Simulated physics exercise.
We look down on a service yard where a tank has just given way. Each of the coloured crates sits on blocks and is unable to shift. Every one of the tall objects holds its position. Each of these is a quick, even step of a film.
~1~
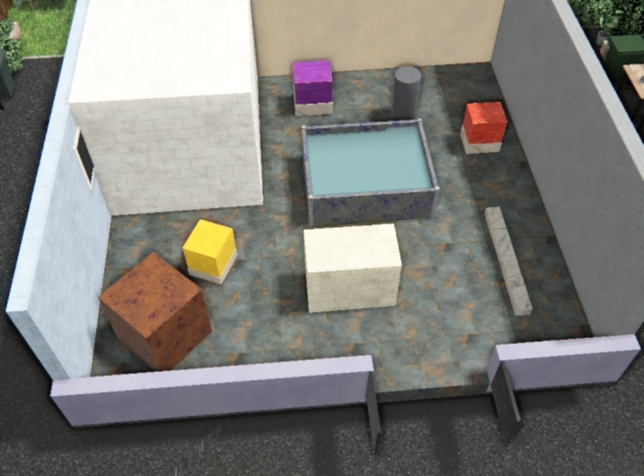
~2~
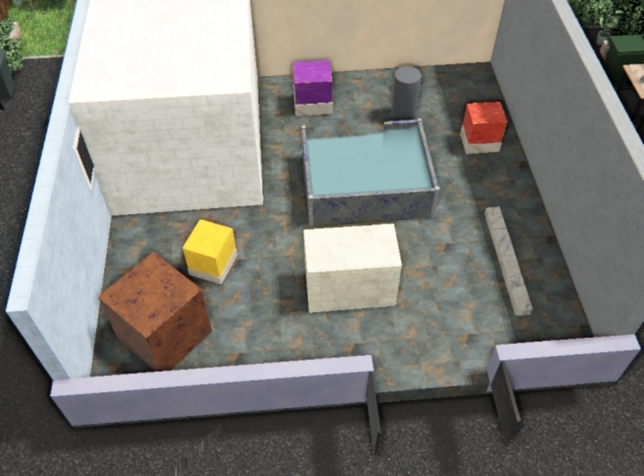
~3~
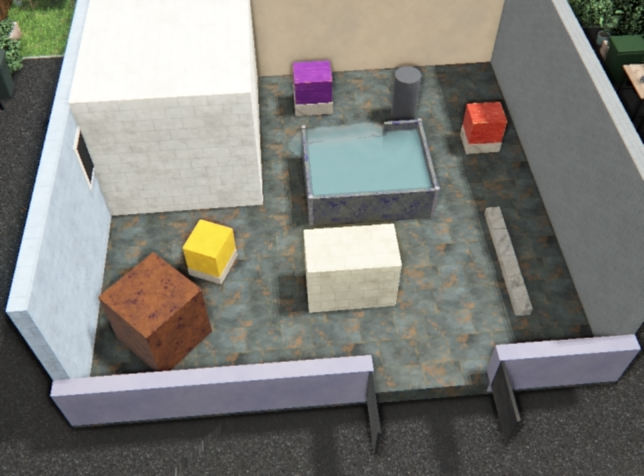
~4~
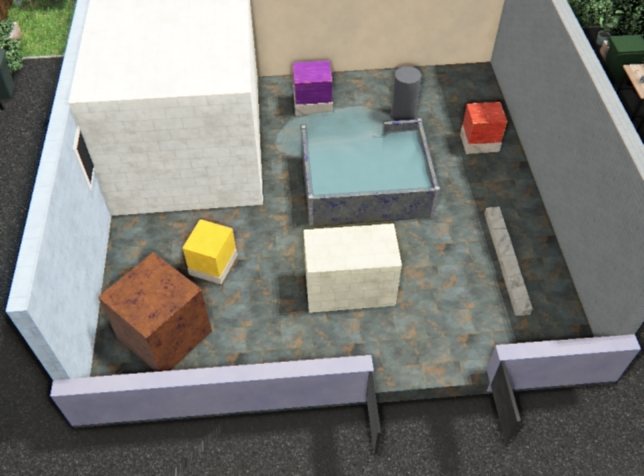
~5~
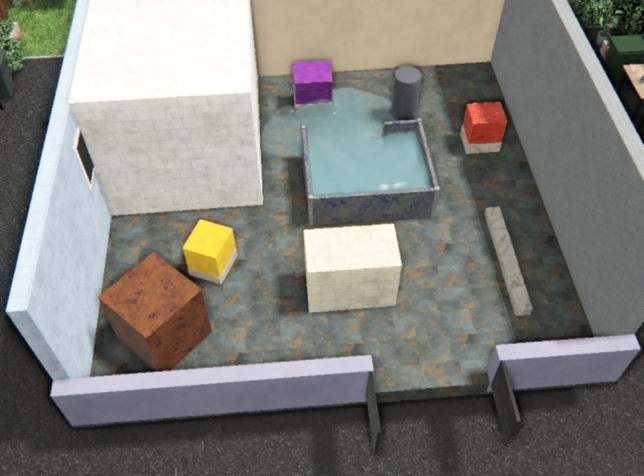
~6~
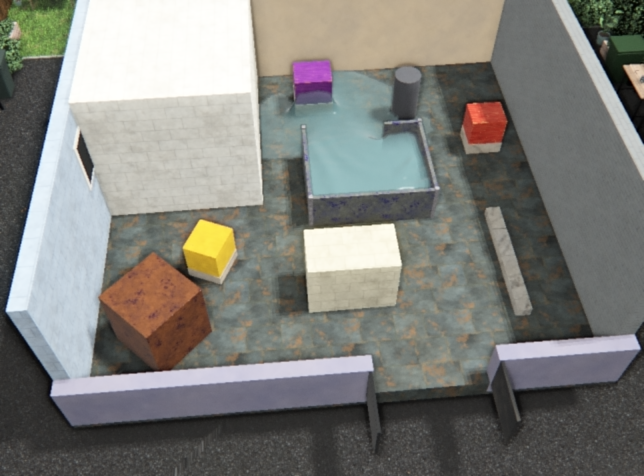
Pale blue-green water slips out over the far side of a dark-walled tank, spreading first toward the back left, then around the base of the purple crate and along the white block's side. The walled yard is seen from high above, with a gap in its low front wall. A yellow crate and rusty brown cube stand left, a red crate right, all still.
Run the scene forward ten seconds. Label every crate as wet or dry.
Purple crate: Wet; red crate: Dry; yellow crate: Dry.
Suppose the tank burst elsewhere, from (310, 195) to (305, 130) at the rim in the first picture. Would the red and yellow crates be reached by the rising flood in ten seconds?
Within ten seconds the red crate stays untouched and the yellow crate is drenched.
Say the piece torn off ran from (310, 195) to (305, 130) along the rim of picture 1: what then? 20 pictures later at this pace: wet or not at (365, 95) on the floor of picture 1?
Result for the point: Drenched.
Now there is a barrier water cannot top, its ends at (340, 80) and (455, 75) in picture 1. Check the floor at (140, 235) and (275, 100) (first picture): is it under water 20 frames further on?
As listed: Dry, flooded.
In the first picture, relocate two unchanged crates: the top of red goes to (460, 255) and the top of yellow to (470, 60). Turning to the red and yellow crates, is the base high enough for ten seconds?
Note: Red crate untouched, yellow crate flooded.
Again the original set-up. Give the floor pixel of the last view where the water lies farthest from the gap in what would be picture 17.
Best guess: Near (489, 62).
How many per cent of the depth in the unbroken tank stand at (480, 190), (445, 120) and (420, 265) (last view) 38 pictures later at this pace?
Approx. values, in order: 2 %, 10 %, 0 %.
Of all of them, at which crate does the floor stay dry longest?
Clearly the yellow-painted one.
A moment on, water covers 15 % of the floor; the purple crate water round its plinth, the red crate water round its plinth, the yellow crate not reached.
Next, water covers 25 % of the floor; the purple crate water round its plinth, the red crate water round its plinth, the yellow crate not reached.
Then, water covers 35 % of the floor; the purple crate water round its plinth, the red crate water round its plinth, the yellow crate not reached.
Later, water covers 65 % of the floor; the purple crate water round its plinth, the red crate water round its plinth, the yellow crate water round its plinth.
In the end, water covers 90 % of the floor; the purple crate was topped, the red crate stayed above the water, the yellow crate stayed above the water.
